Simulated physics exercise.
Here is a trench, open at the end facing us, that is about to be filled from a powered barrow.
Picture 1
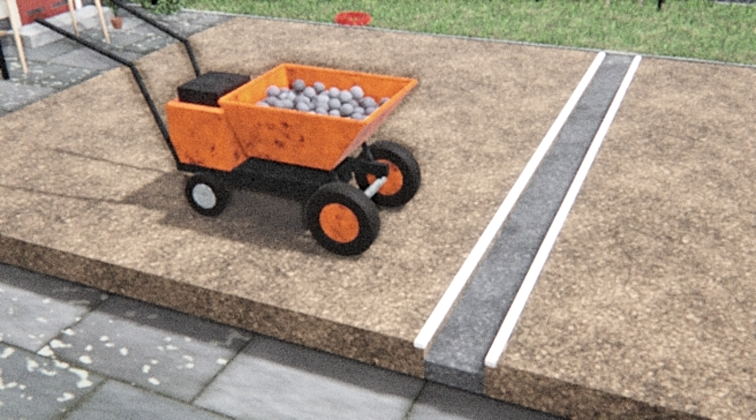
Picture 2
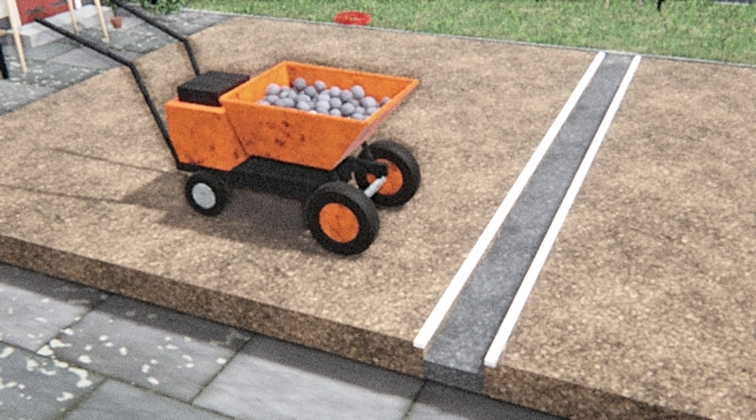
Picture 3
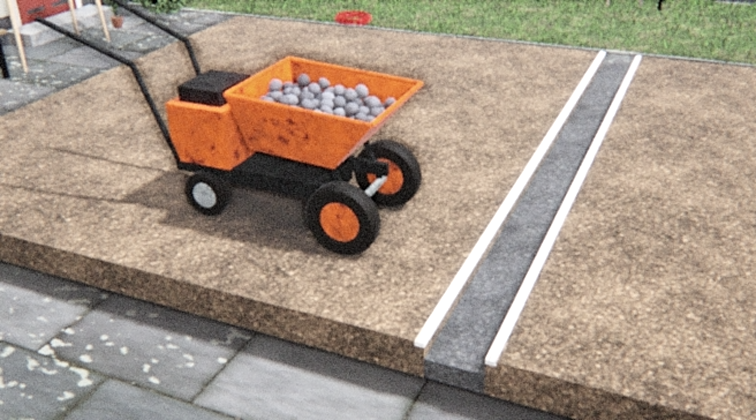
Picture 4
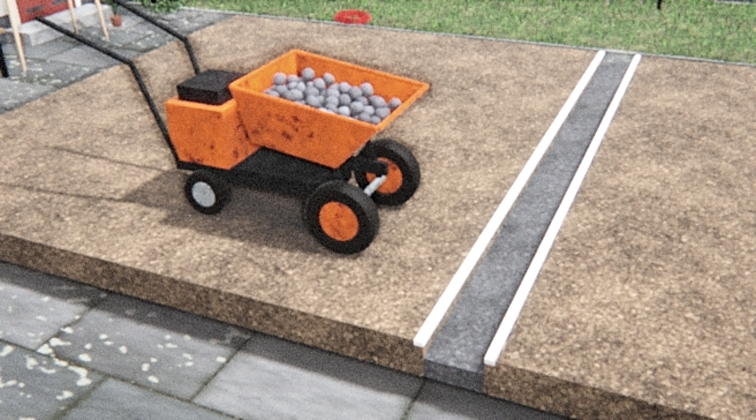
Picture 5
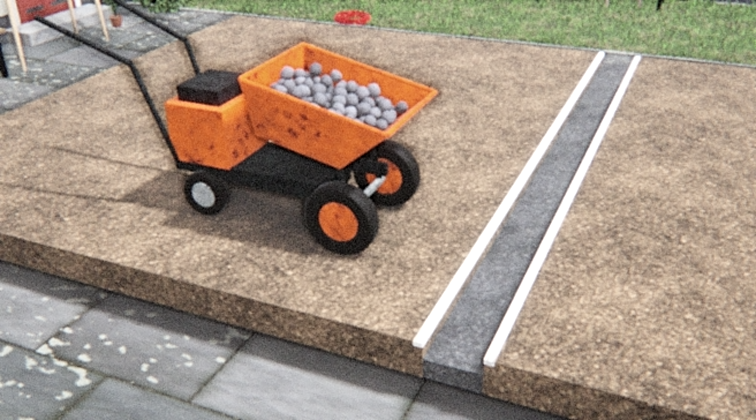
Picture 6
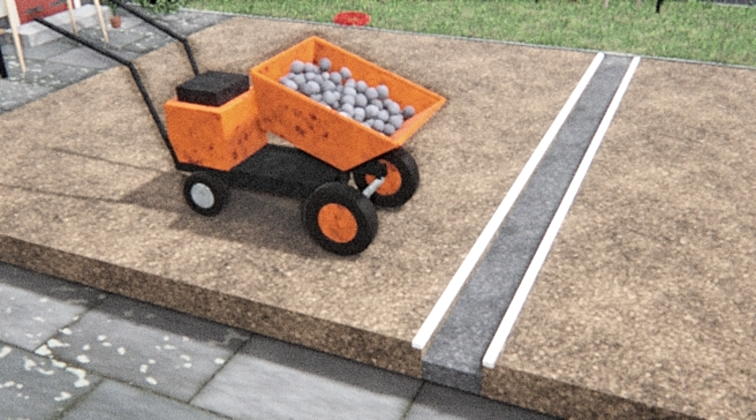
An orange barrow with black handles and a skip full of round grey cobbles stands on a brown gravelly slab, seen from slightly above beside grey paving, with grass behind. To its right, a narrow, dark grey trench edged by two white strips runs back from the slab's open front edge. The skip starts level, then tilts steadily forward to the right, its back rising, while the wheels and camera stay still.
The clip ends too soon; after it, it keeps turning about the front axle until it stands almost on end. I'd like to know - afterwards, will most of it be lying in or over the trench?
The greater part of the load will drop inside the trench.
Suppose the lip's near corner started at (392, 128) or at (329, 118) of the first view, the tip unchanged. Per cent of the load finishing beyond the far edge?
Try 1: 50 %. Try 2: 10 %.
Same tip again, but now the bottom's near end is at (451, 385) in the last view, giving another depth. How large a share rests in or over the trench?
The share would be roughly 80 per cent.
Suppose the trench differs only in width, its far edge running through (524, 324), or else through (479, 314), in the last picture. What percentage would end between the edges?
In order: 80 per cent, then 30 per cent.
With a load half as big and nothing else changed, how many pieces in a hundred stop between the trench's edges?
It would be around 90 per cent.
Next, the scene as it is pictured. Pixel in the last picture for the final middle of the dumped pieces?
Somewhere around (507, 255) in the final view.
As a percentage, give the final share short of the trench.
It works out to close to 10 per cent.
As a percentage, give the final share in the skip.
It works out to some 0 percent.
Soon, skip tipped steeply; all in the skip.
A while on, skip tipped right over; most in the skip; a stray few short of the trench; a small part in or heaped over the trench; a stray few falling.
Towards the end, skip tipped right over; a small part in the skip; a small part short of the trench; about two thirds in or heaped over the trench; a small part beyond it.
Finally, skip tipped right over; a small part short of the trench; about two thirds in or heaped over the trench; about a quarter beyond it.
